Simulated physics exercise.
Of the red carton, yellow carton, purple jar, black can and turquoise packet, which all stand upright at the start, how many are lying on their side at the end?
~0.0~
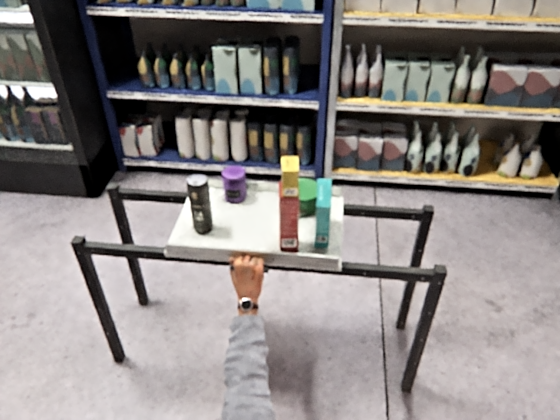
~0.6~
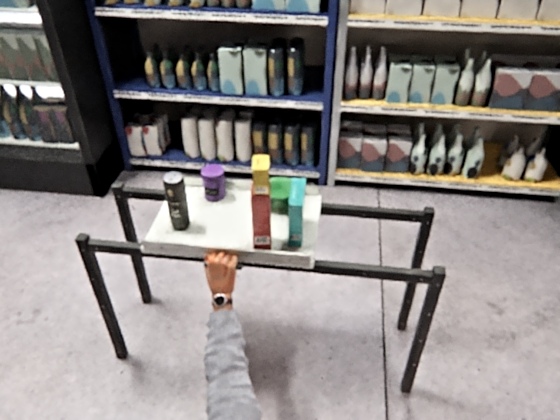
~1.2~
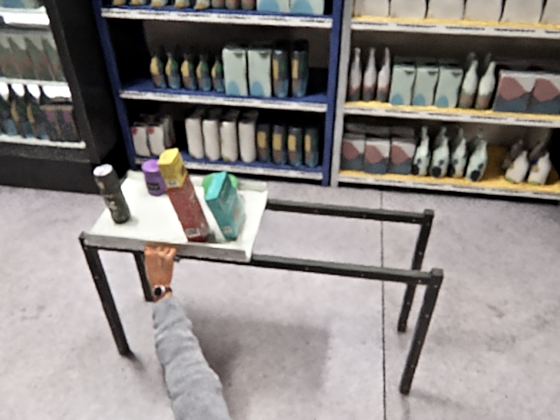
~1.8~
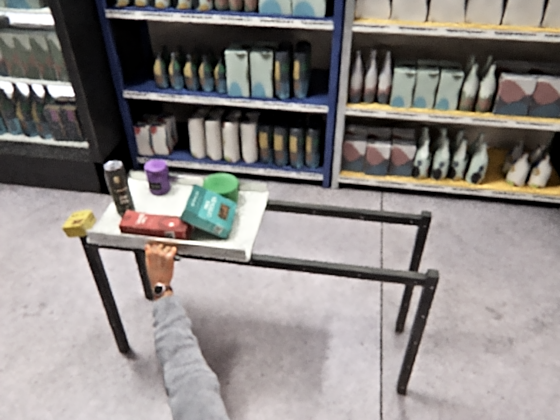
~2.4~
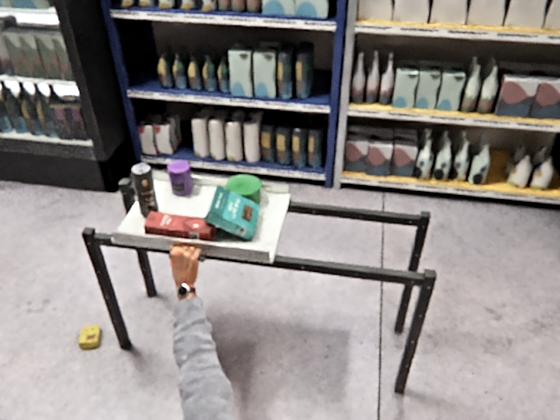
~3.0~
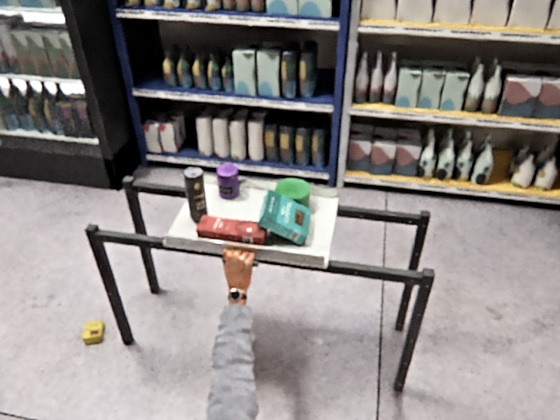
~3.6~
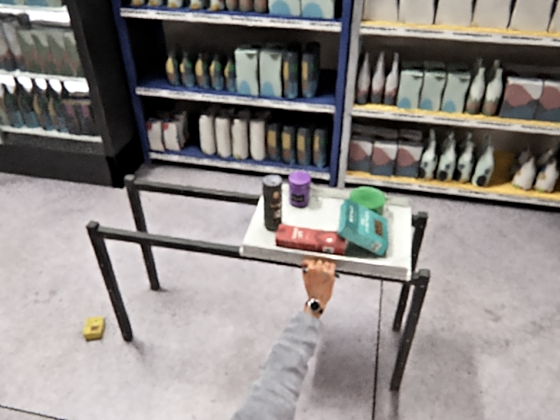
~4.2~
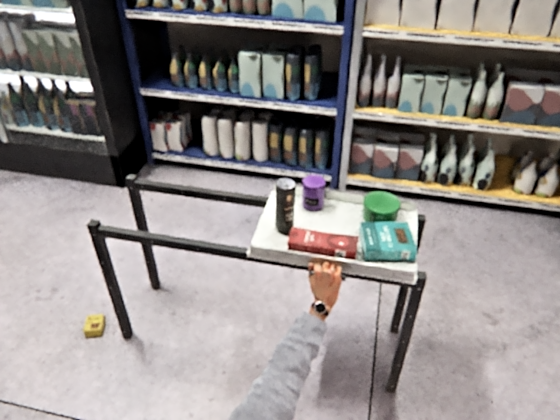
Three of them are lying on their side at the end, namely the red carton and the turquoise packet on the tray and the yellow carton on the floor.
A grey-sleeved arm grips the near edge of a white tray on a dark metal frame, seen from slightly above in a shop aisle with stocked shelves behind. A black can and a purple jar stand on the left, with a yellow carton atop a red one, a turquoise packet and a green tub to the right. The tray slides left, and the cartons and packet tip over. The yellow carton drops off the left end to the floor. The hand then moves the tray to the right end, where the red carton and turquoise packet lie toppled while the can, jar and tub still stand.
